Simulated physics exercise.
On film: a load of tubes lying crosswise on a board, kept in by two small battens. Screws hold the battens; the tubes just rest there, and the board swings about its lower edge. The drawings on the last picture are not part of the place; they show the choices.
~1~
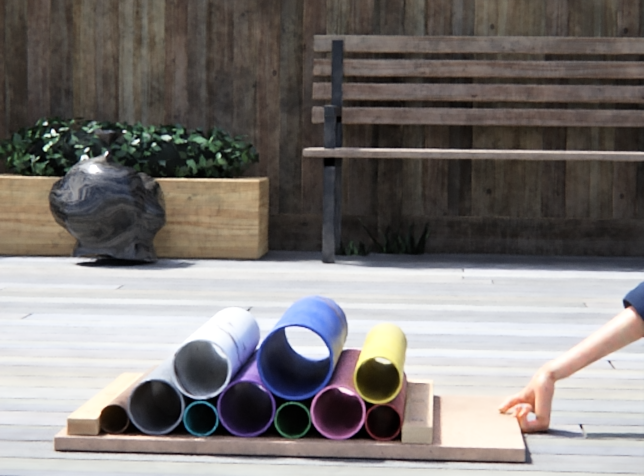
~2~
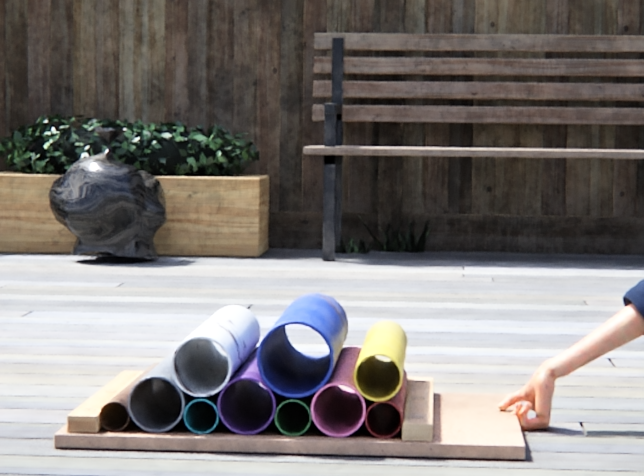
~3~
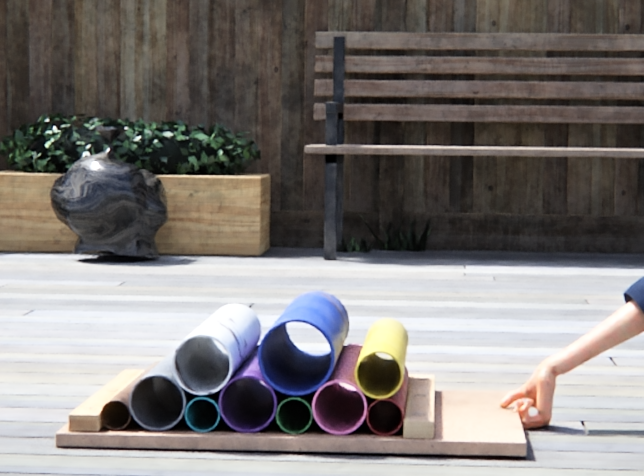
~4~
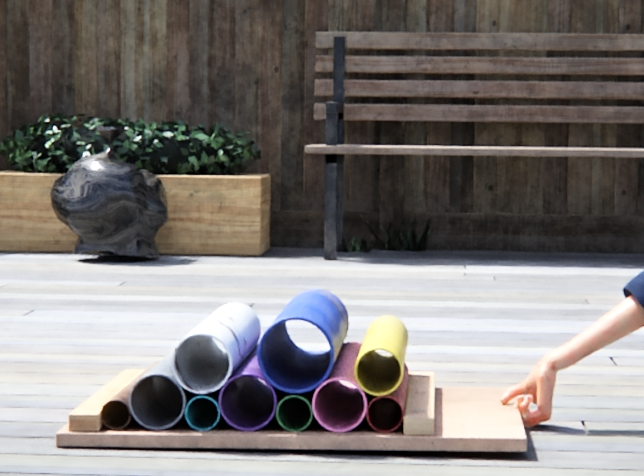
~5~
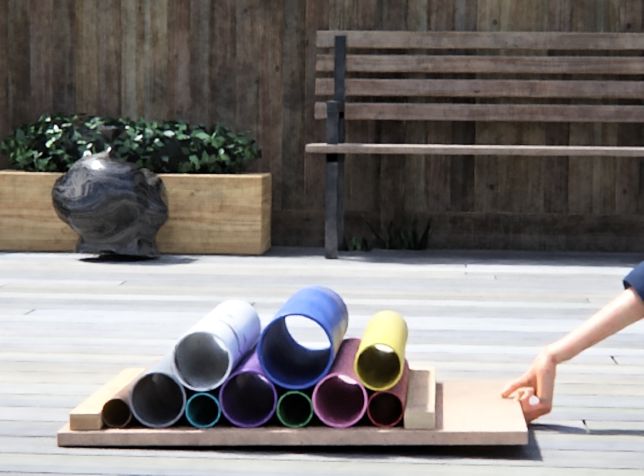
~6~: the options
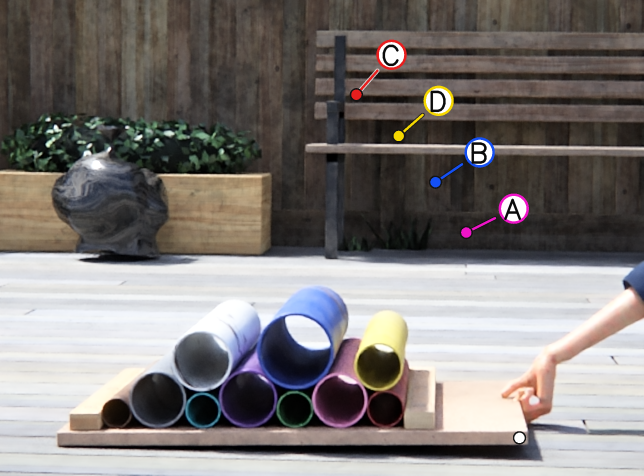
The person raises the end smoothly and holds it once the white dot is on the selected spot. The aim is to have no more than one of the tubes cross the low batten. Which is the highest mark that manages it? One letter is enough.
Mark D is as high as it can go.
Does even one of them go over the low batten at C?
Yes, at C.
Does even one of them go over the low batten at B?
No, at B.
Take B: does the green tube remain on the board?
The green tube: Yes.
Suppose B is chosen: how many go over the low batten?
It comes to none.
On the copy, A at (467, 233); B at (435, 182); C at (356, 95); D at (399, 136); the white dot at (519, 438).
On D. First, board at 21°.
Then, board at 41°.
Finally, board at 42°, none over the low batten.
By contrast, A none over the low batten; B none over the low batten; C three over the low batten (white, blue, yellow).
